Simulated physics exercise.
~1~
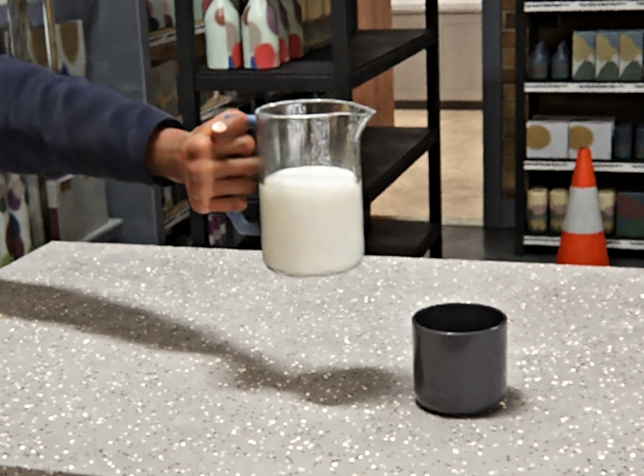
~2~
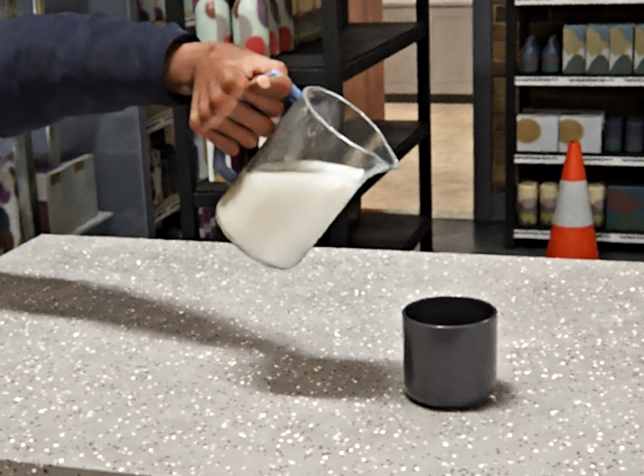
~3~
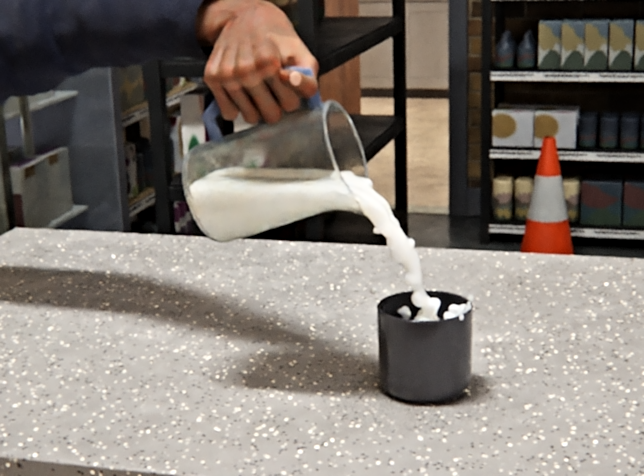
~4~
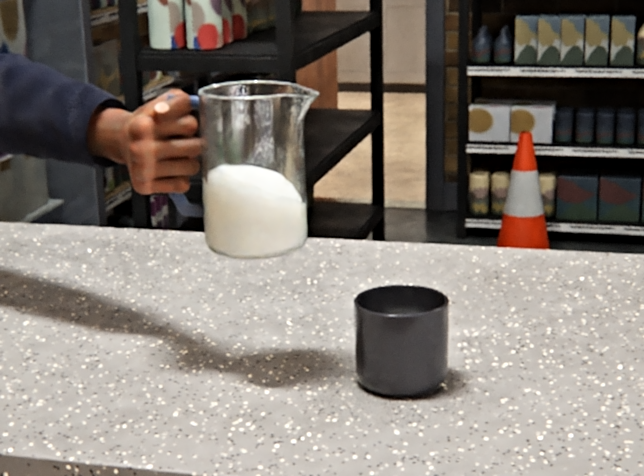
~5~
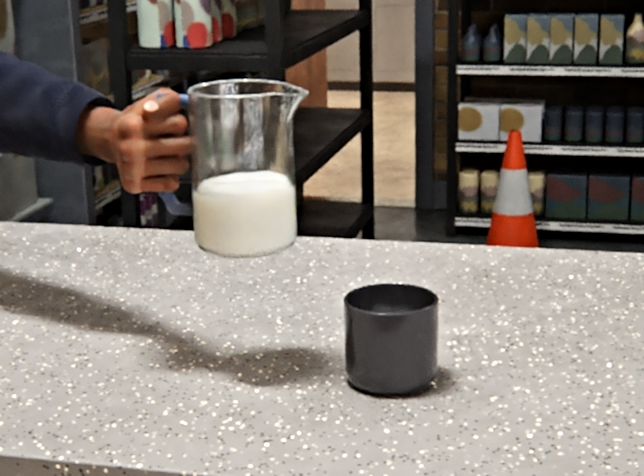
At a speckled shop counter, a hand pours milk into a dark mug, then rights the pitcher.
